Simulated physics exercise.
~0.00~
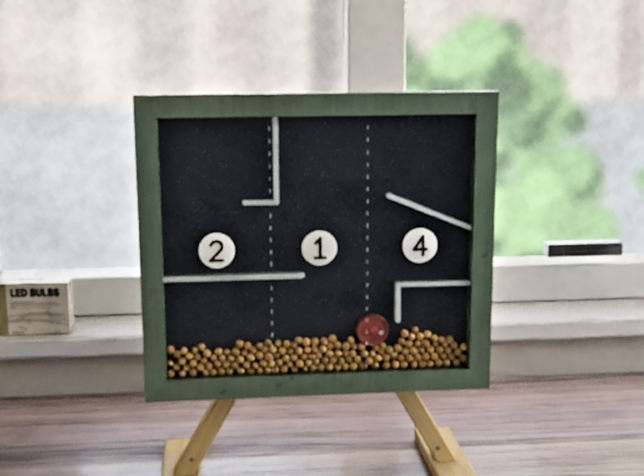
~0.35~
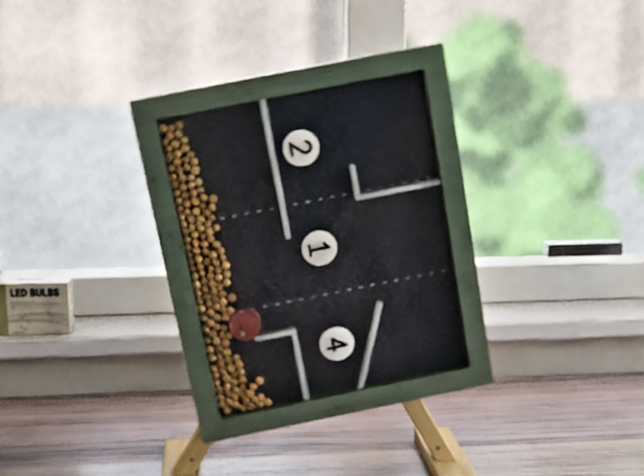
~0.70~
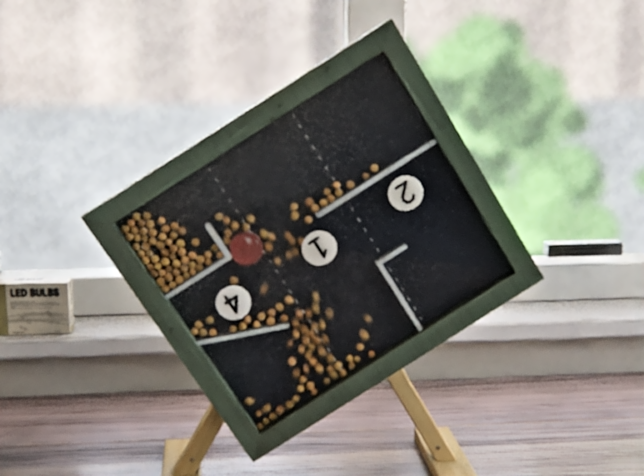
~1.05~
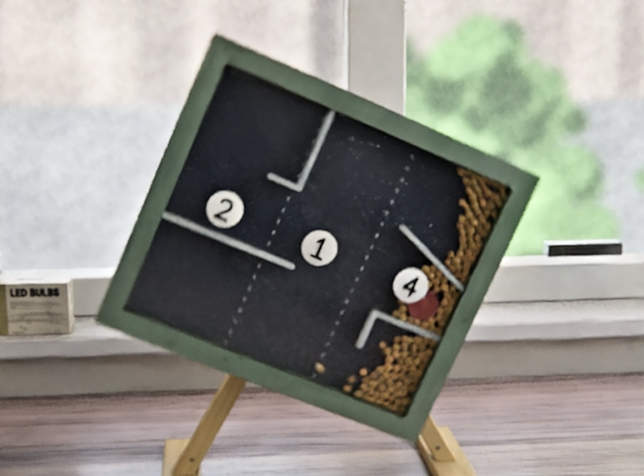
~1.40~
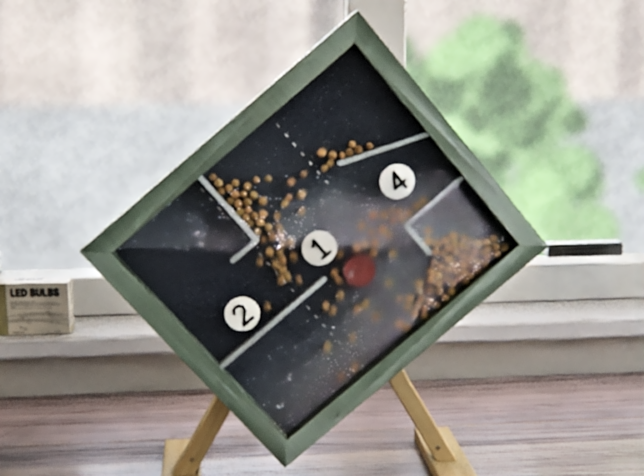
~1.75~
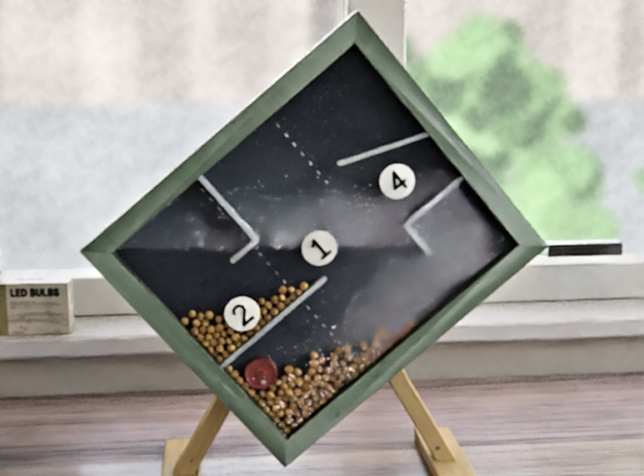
The footage shows a green-framed case of wooden beads and a red disc turning clockwise on a stand by a window, then swinging back past level to an anticlockwise tilt, its contents tumbling past the ledges until most beads and the disc settle towards the lower left.
